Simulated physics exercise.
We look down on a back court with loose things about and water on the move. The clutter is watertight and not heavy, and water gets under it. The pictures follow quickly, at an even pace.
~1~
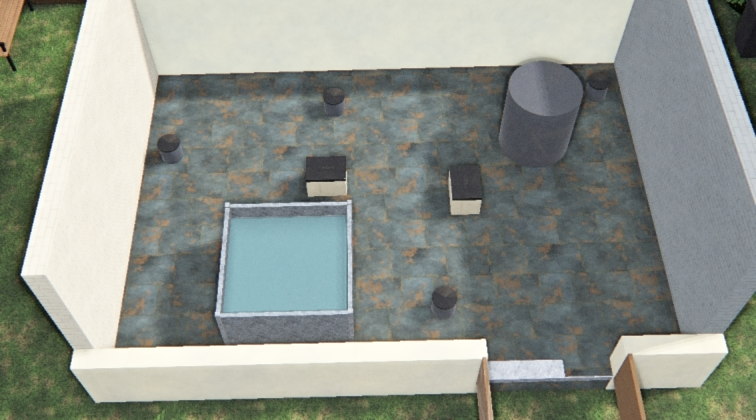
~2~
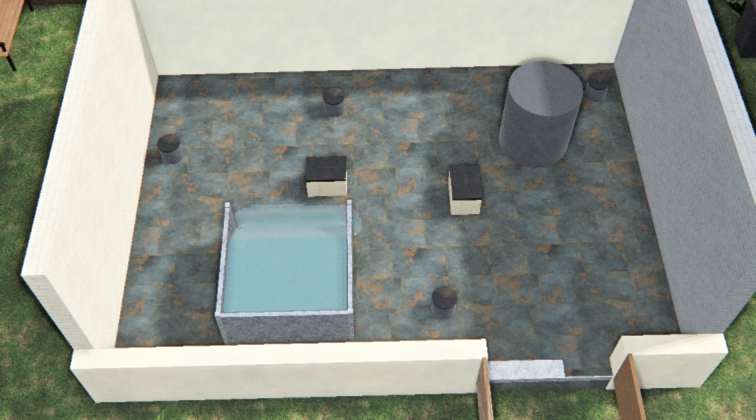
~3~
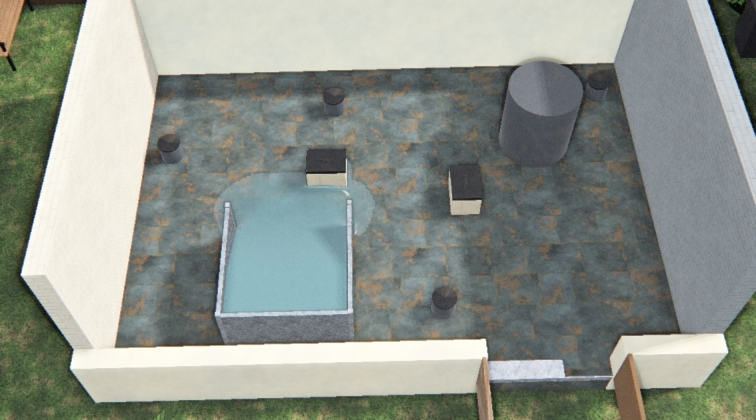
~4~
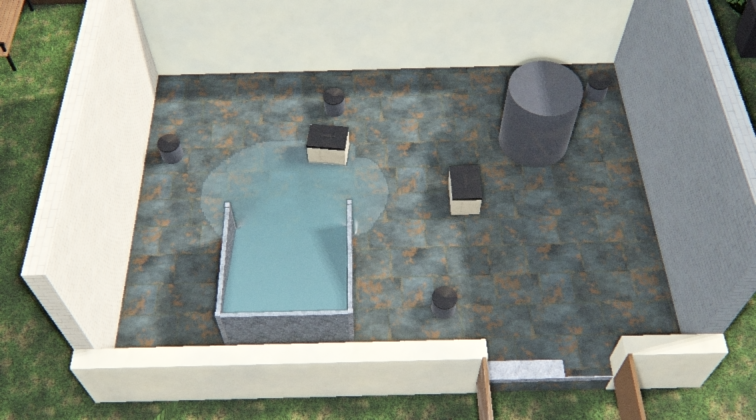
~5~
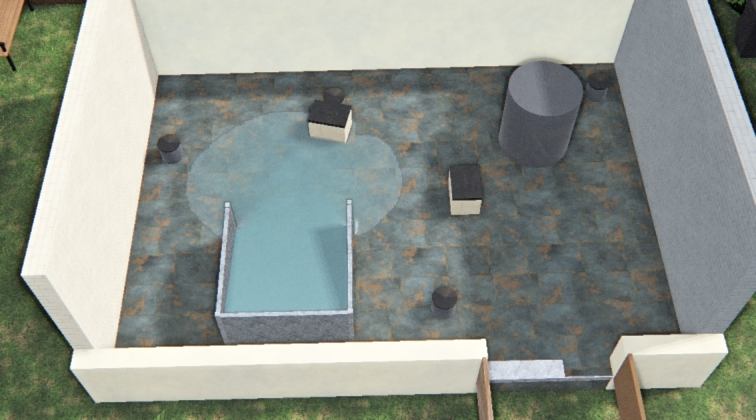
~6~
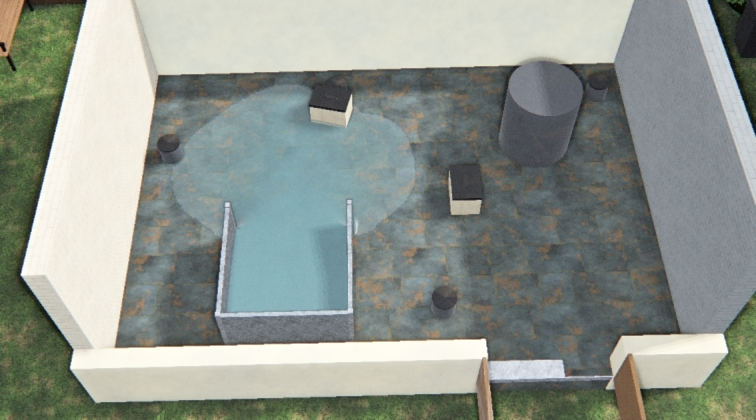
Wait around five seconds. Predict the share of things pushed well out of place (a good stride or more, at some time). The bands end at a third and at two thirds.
That comes to two thirds or above.
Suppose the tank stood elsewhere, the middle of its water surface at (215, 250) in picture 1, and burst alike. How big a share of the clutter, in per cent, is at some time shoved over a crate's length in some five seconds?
Some 90 per cent.
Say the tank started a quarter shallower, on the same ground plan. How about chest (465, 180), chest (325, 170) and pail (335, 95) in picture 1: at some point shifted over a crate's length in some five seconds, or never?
As listed: Less than that, moved that far, shifted that much.
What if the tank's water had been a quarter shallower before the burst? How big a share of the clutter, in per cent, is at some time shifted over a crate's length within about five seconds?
I make it 70 per cent.
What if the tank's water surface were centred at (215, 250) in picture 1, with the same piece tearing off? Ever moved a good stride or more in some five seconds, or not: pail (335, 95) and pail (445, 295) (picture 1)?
In turn: Yes, not that far.
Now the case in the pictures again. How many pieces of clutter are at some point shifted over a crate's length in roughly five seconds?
It comes to 5.
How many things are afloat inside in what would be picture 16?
It comes to 3.
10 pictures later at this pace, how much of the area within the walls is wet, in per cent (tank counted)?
Roughly 50 per cent.
A moment on, 2 of 7 are well off their spots; 1 afloat.
Next, 3 of 7 are well off their spots; 3 afloat.
Later, 4 of 7 are well off their spots; 4 afloat.
In the end, 5 of 7 are well off their spots, and 5 have been at some point; 3 afloat.
